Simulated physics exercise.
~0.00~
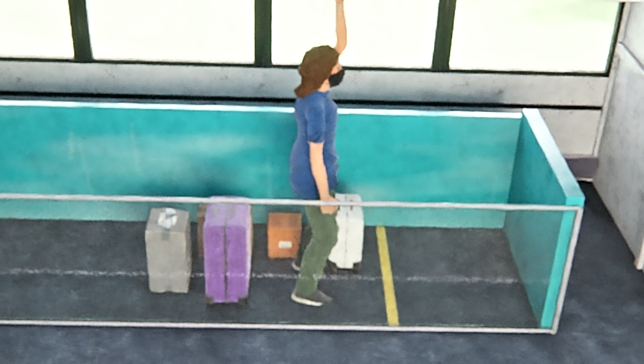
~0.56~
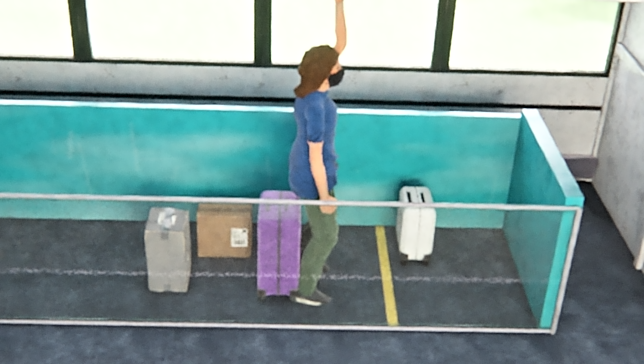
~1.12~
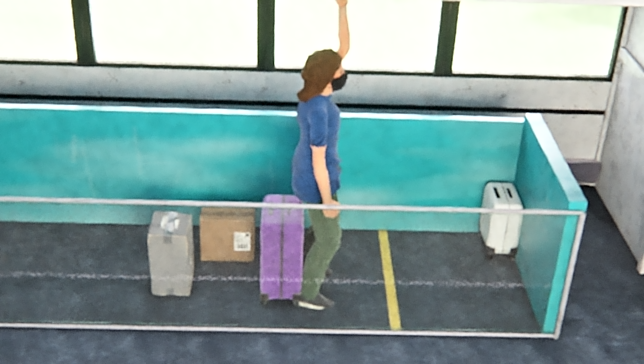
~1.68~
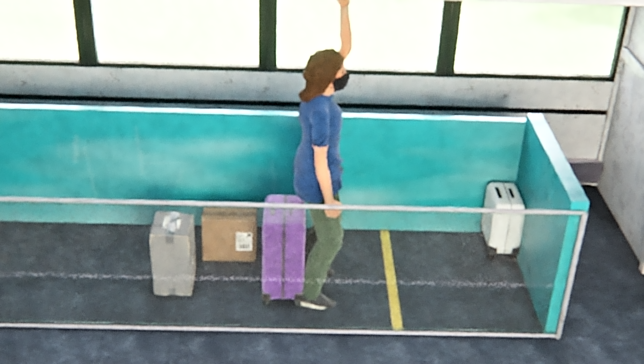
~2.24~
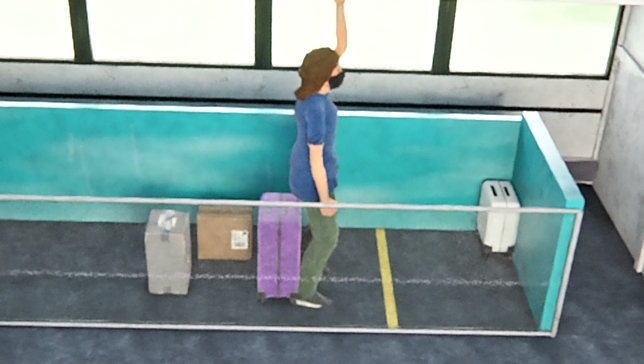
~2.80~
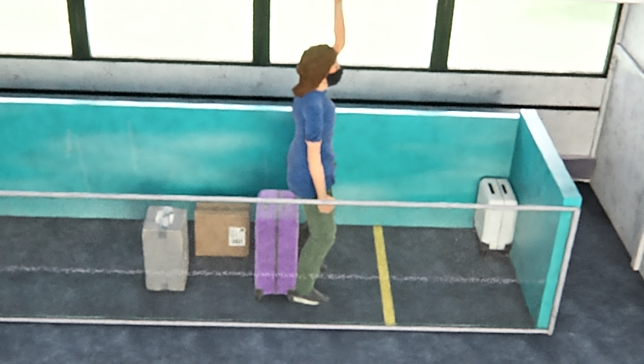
A standing passenger stays still as purple and white cases slide right, then stop apart.
